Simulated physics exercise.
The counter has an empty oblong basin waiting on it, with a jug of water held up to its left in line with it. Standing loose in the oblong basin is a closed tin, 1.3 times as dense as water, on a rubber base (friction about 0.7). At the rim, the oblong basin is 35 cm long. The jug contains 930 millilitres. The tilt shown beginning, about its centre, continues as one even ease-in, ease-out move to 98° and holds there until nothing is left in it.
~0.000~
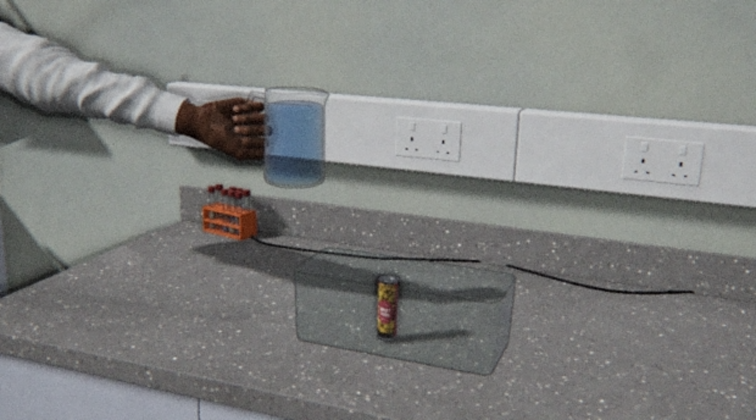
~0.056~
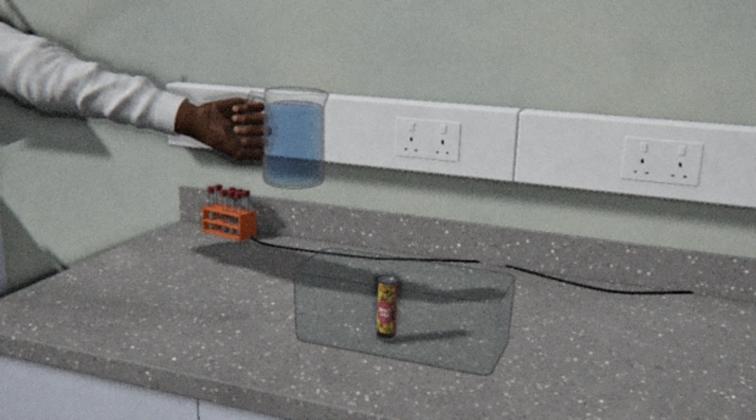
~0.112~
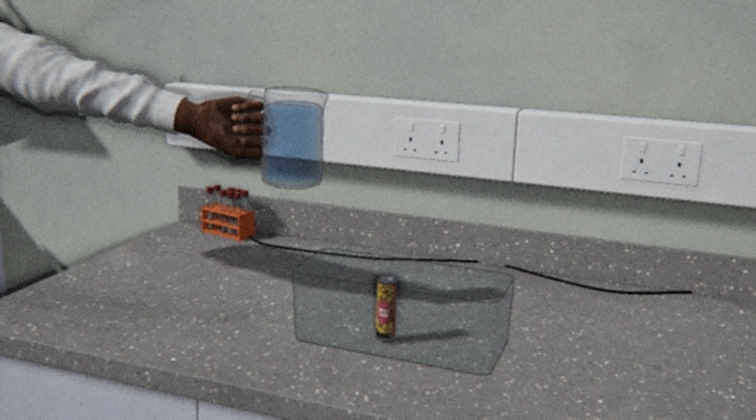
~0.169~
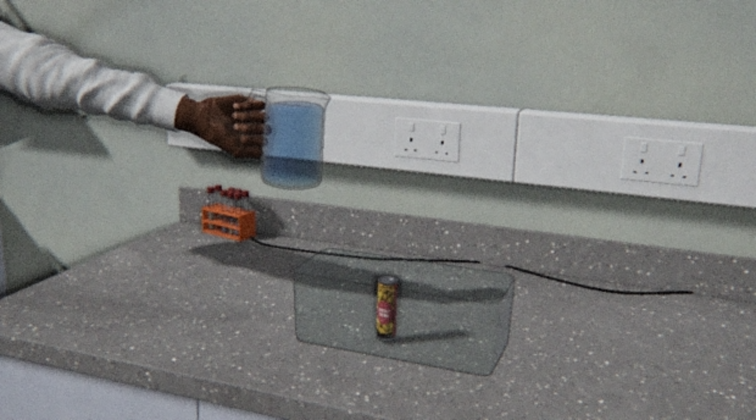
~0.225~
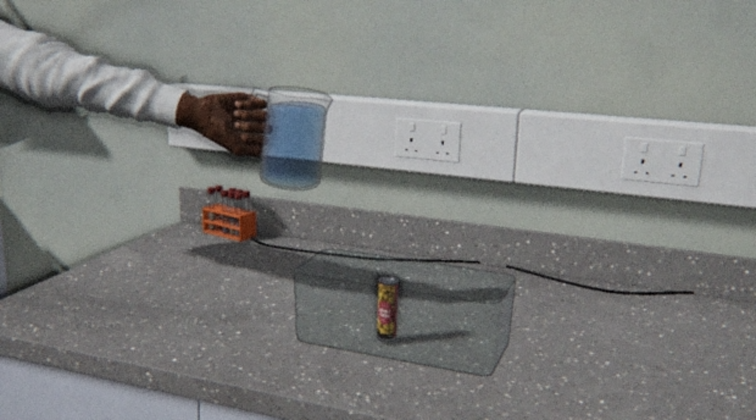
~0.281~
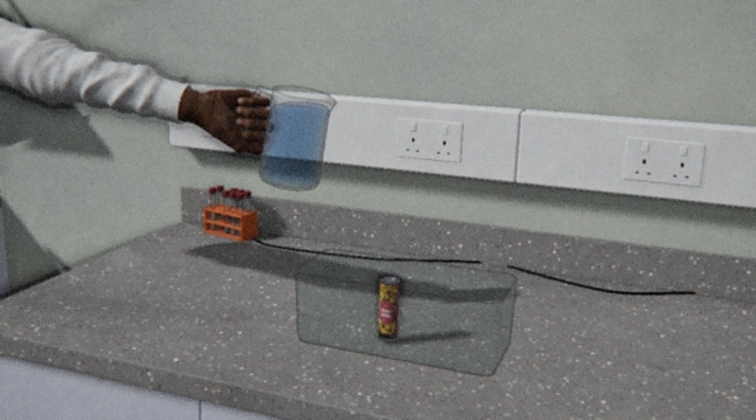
A hand held a clear jug of blue water above a grey counter and slowly tilted it slightly to the right, while a small patterned tin stood still in a clear oblong basin below.
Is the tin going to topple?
No, looks to me like it holds out.
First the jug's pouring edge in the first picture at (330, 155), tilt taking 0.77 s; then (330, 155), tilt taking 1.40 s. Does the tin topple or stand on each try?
First it tips over; then it tips over.
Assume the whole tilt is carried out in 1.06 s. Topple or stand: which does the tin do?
The tin stays on its base.
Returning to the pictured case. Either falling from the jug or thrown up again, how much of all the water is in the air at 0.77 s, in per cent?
7 %.
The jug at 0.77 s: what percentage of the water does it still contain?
About 92 per cent.
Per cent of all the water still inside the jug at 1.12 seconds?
About 58 percent.
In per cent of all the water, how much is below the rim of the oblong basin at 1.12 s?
Roughly 20 per cent.
Then, 0.77 s in, the tilt is 56° and 93 per cent is still to pour; the tin stands where it began.
Then, 1.12 s in, the tilt is 89° and 58 per cent is still to pour; the tin stands where it began.
Then, 1.50 s in, the tilt is 98° and 15 per cent is still to pour; the tin stands where it began.
Then, 1.90 s in, the tilt is 98° and 3 per cent is still to pour; the tin stands where it began.
Finally, the tin stands where it began.
